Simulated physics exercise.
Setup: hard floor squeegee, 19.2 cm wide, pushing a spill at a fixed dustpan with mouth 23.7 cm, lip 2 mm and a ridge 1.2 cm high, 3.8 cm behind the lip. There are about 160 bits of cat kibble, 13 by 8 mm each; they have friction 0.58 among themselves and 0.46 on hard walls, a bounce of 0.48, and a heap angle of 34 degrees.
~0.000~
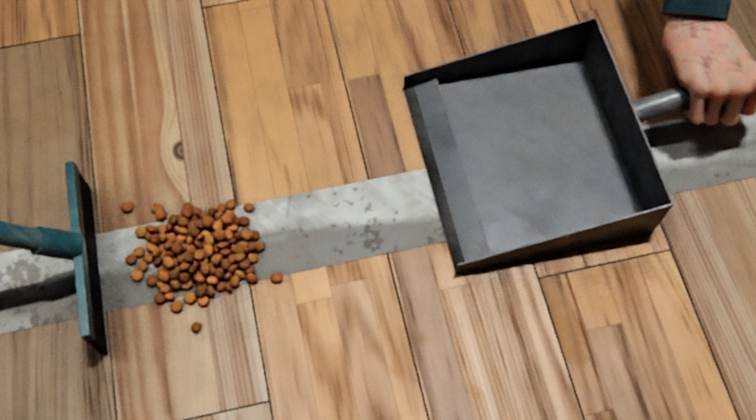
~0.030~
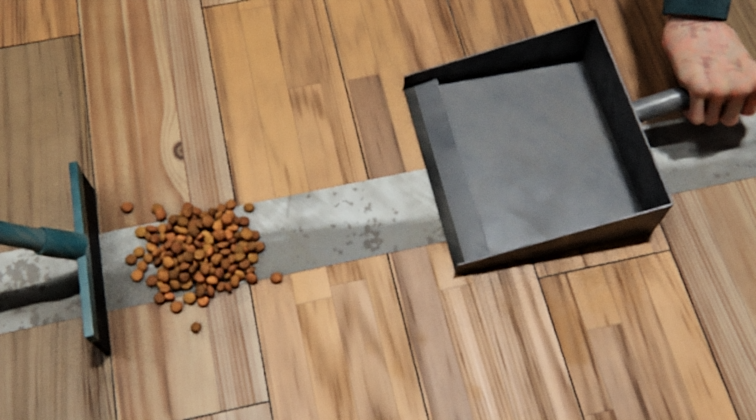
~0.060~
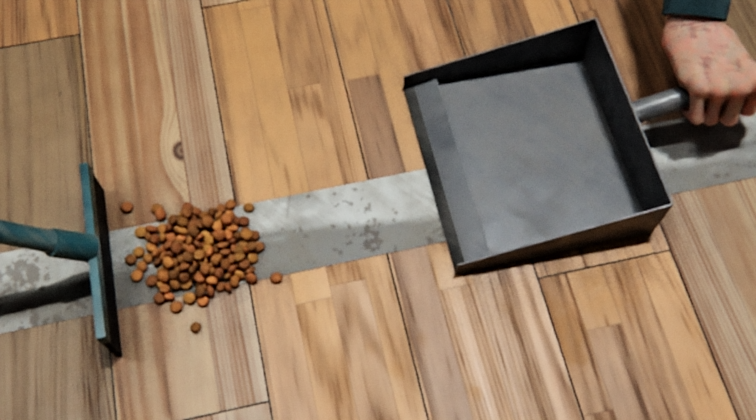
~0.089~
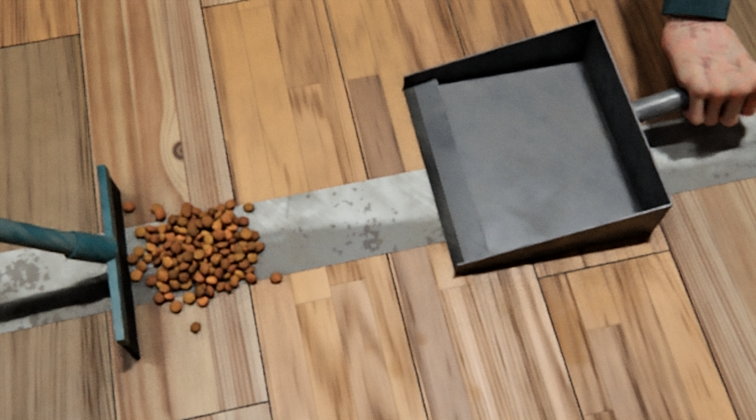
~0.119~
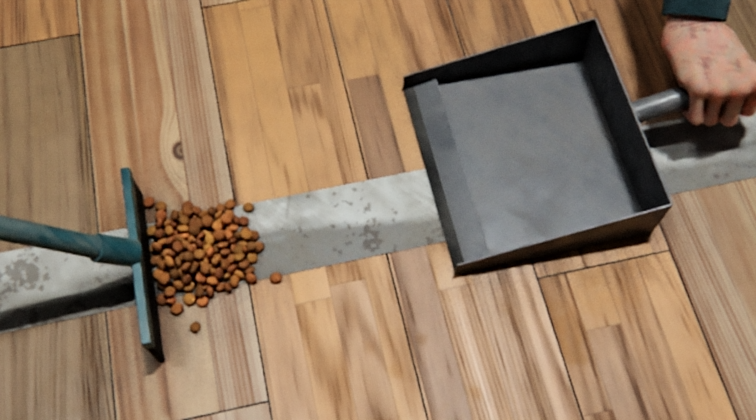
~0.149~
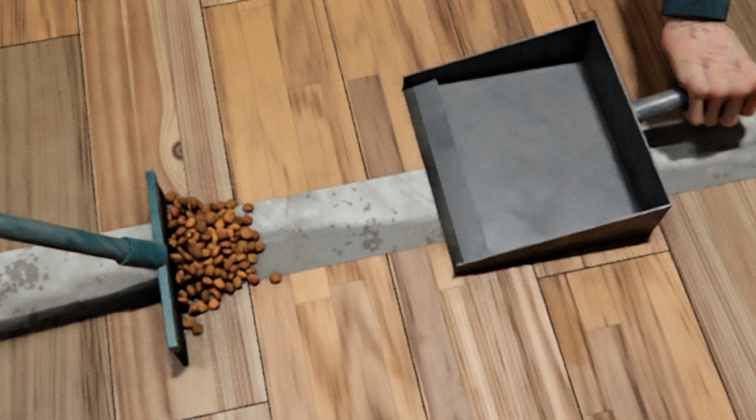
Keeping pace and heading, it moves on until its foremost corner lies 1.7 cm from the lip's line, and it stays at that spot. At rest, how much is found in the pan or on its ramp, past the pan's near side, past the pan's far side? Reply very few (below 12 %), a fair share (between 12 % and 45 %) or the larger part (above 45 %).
Pan - a fair share; near side - a fair share; far side - very few.
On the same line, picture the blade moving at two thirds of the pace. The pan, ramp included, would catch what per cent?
Some 15 %.
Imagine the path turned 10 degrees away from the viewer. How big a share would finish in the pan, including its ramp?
My guess is some 45 percent.
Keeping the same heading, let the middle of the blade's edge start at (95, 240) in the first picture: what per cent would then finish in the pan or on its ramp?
Estimate: ~ 30 %.
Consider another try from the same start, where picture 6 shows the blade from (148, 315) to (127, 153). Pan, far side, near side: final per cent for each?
Pan 55 % / far 0 % / near 5 %.
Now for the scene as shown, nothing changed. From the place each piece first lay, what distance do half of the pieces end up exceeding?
28 cm, roughly.
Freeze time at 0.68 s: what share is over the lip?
About 20 percent up to then.
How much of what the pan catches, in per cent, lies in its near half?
Some 100 per cent.
Then, at 0.32 s, middle of the blade 15 cm from the lip; 0 % over the lip, far side 0 %, near side 15 %.
After 0.44 s, middle of the blade 5 cm from the lip; 0 % over the lip, far side 0 %, near side 30 %.
After 0.68 s, middle of the blade 2 cm from the lip; 20 % over the lip, far side 0 %, near side 35 %.
In the end, at 1.2 s, pan 20 %, near side 35 %, far side 0 %, in front of the lip or behind the blade 40 %.
